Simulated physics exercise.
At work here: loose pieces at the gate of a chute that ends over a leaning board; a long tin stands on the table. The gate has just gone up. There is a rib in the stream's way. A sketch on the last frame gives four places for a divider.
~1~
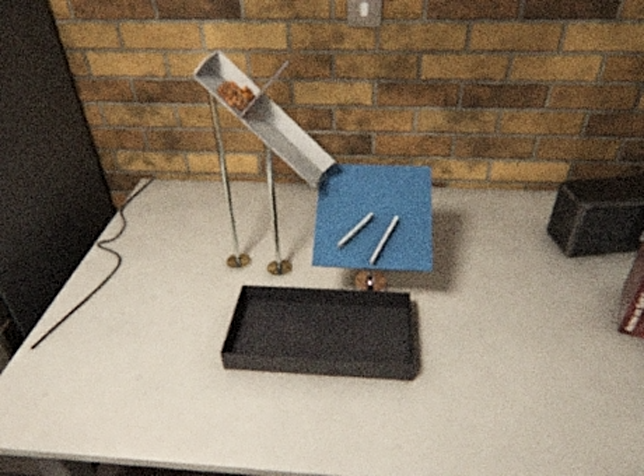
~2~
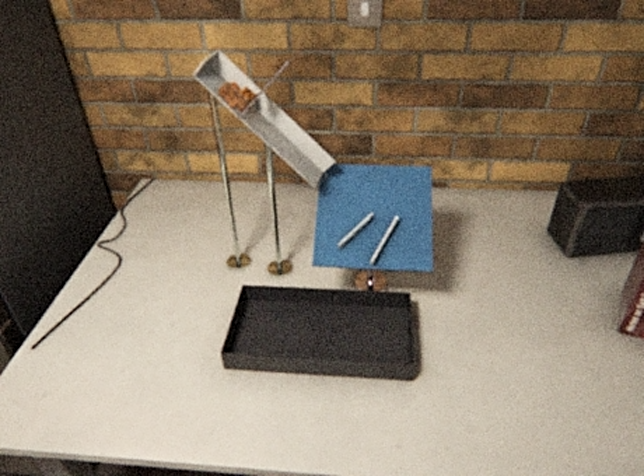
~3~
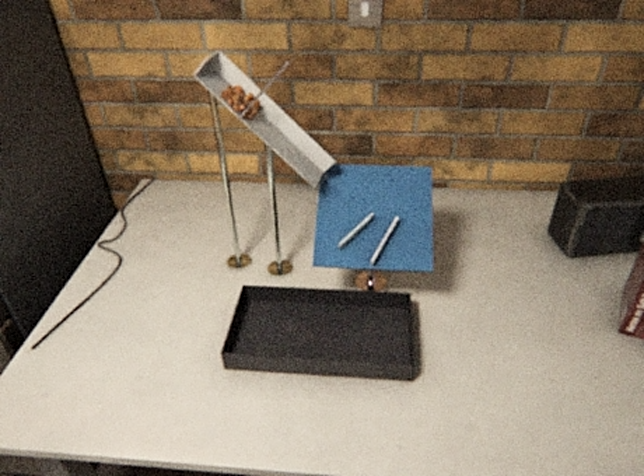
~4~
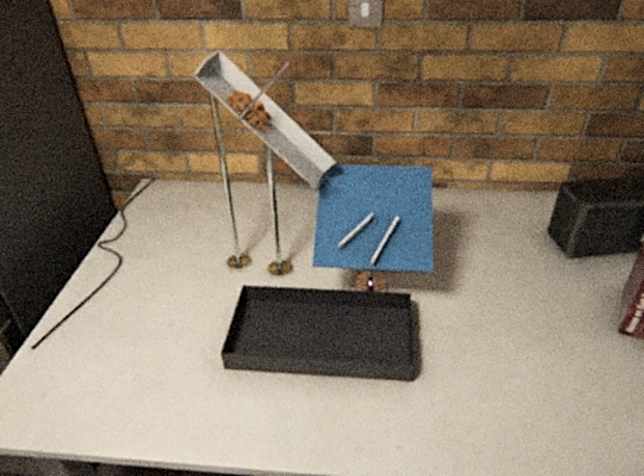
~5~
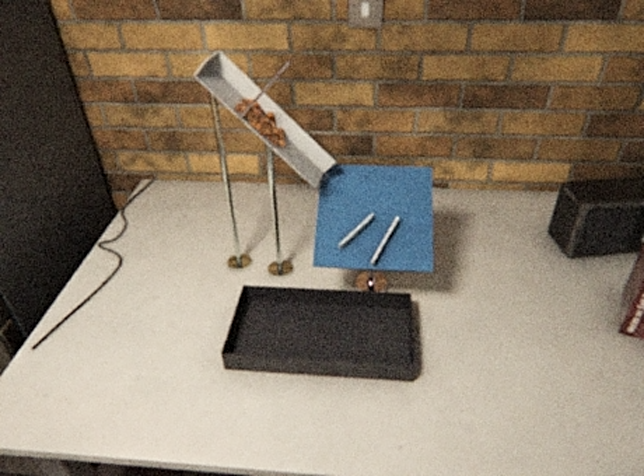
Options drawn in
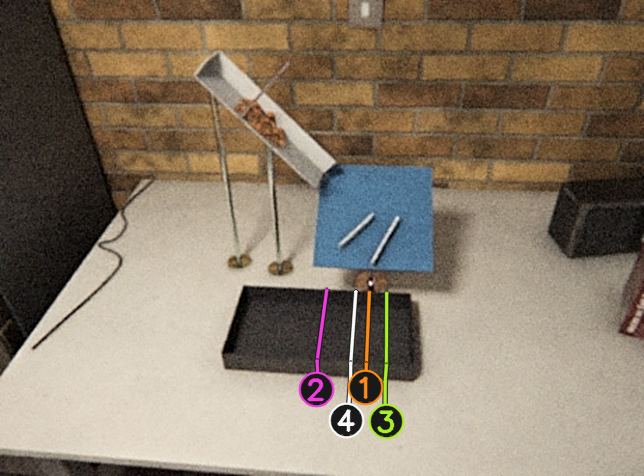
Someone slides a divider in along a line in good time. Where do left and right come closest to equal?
Choose 2.
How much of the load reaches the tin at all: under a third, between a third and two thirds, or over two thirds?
Between a third and two thirds.
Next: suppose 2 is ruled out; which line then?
Line 4.
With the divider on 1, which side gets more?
Left.
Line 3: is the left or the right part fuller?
The left side.
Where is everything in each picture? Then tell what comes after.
In the first picture, load behind the gate (236, 95), bits of cat kibble; lip of the chute (318, 180), sloping fairly steeply.
In the second picture, middle of the board (373, 213), tilted fairly steeply; middle of its low edge (372, 268); of its high edge (376, 165).
In the third picture, front corners of the tin (221, 353) and (414, 365), empty; front of the load (254, 113).
In the fourth picture, middle of the load (251, 109); its front (266, 129), roughly a quarter of the way to the lip; rib from (398, 217) to (372, 262); rib from (373, 214) to (339, 245).
In the fifth picture, middle of the load (263, 120); its front (282, 144), roughly half of the way to the lip.
On the marked copy, line 1 crosses the front rim at (366, 362); line 2 crosses the front rim at (317, 359); line 3 crosses the front rim at (386, 364); line 4 crosses the front rim at (350, 361).
With 1, of what is caught, almost all on the left of the divider, about a tenth on the right.
With 2, of what is caught, roughly half on the left of the divider, roughly half on the right.
With 3, of what is caught, almost all on the left of the divider, about a tenth on the right.
With 4, of what is caught, the larger part on the left of the divider, roughly a quarter on the right.
